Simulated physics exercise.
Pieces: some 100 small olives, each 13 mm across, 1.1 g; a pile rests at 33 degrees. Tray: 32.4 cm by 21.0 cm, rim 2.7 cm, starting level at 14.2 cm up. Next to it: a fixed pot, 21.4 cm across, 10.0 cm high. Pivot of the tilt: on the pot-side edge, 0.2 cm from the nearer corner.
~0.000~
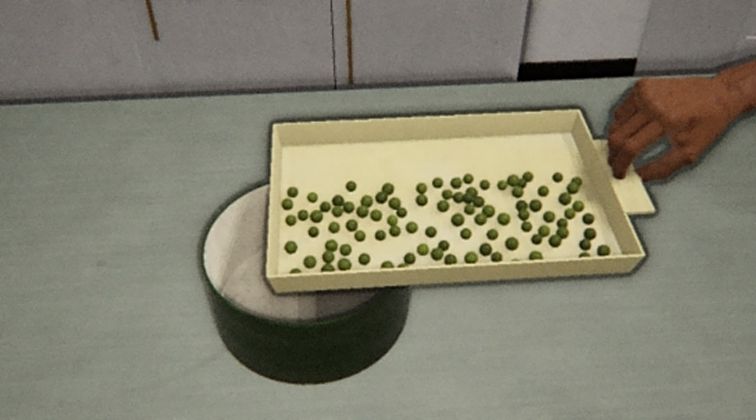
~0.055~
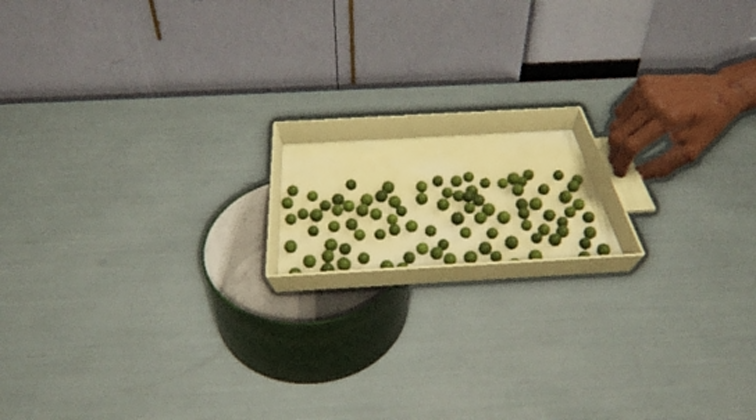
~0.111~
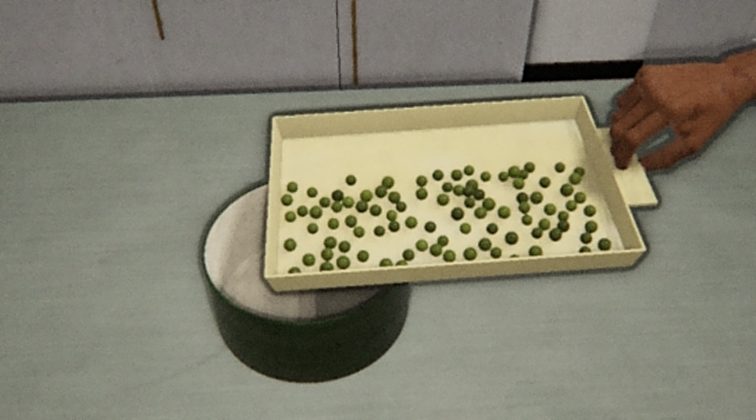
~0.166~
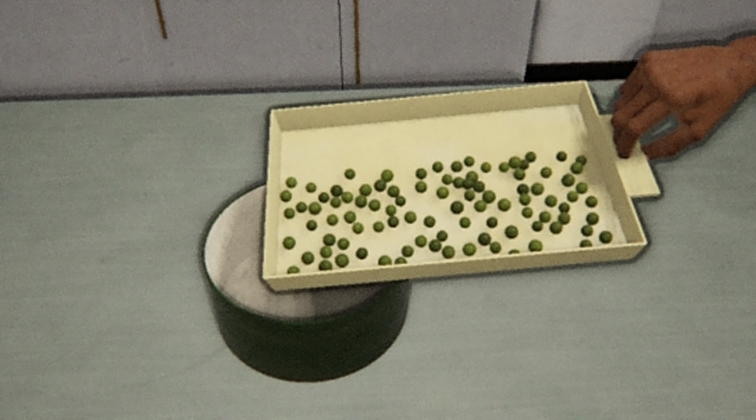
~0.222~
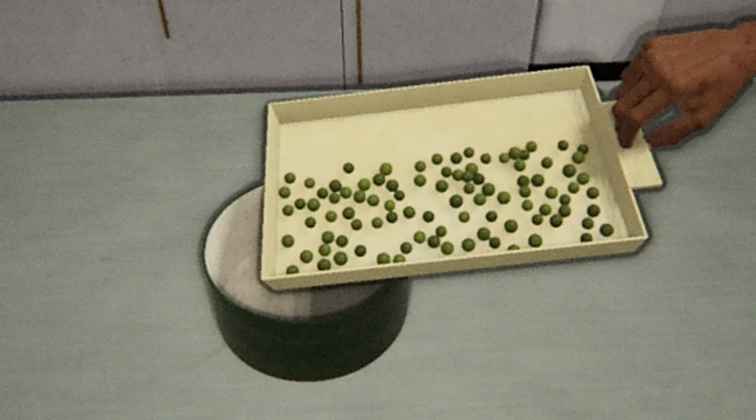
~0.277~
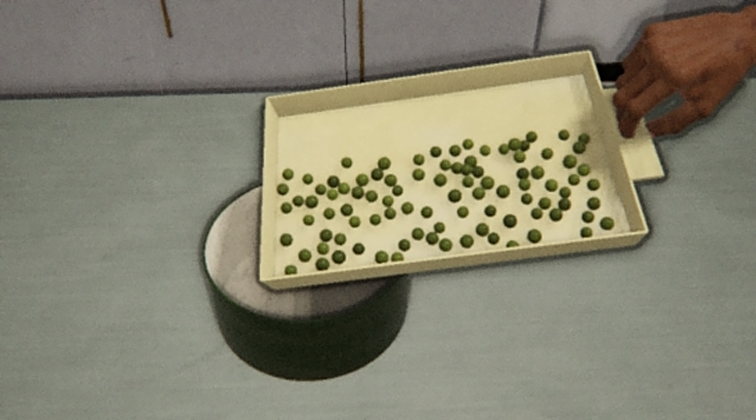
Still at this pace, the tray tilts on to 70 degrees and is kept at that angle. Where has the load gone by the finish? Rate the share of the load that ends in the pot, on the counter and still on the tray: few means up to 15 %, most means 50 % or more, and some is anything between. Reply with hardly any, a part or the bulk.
Pot: Hardly any; counter: Hardly any; left on the tray: The bulk.
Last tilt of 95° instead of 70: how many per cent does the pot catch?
Near 0 %, then.
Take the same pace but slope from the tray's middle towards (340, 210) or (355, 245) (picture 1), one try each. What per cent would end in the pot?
Near 5 and 0 percent, in that order.
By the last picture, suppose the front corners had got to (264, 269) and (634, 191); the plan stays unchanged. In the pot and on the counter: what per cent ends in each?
Pot 5; counter 5.
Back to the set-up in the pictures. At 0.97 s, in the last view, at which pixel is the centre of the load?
Roughly (368, 233).
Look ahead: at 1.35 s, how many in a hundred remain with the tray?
Roughly 100 per cent.
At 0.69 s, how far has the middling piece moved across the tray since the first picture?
It has moved some 6 cm from its start.
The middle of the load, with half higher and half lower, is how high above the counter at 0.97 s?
Roughly 22 centimetres, more or less.
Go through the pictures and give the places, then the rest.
In the first picture, tray tilt 0 degrees, front corners at (274, 272) and (636, 251); middle of the pieces at (458, 220); pot at (307, 243).
In the second picture, tray tilt 1 degrees, front corners at (273, 271) and (636, 250); middle of the pieces at (458, 219).
In the third picture, tray tilt 3 degrees, front corners at (272, 272) and (637, 246), lowest corner left front; middle of the pieces at (457, 214).
In the fourth picture, tray tilt 7 degrees, front corners at (270, 272) and (638, 239), lowest corner left front; middle of the pieces at (457, 208).
In the fifth picture, tray tilt 11 degrees, front corners at (269, 273) and (639, 233), lowest corner left front; middle of the pieces at (456, 202).
In the sixth picture, tray tilt 14 degrees, front corners at (267, 274) and (639, 227), lowest corner left front; middle of the pieces at (455, 196); pot at (307, 241). The tray's pace is about 65 degrees a second.
After 0.69 s, tilt 41 degrees; the tray holds 100 %, the pot 0 %.
Then, at 0.97 s, tilt 59 degrees; the tray holds 100 %, the pot 0 %.
Then, at 1.35 s, tilt 70 degrees; the tray holds 100 %, the pot 0 %.
By 1.8 s all is still; pot 0 %, counter 0 %, tray 100 %.
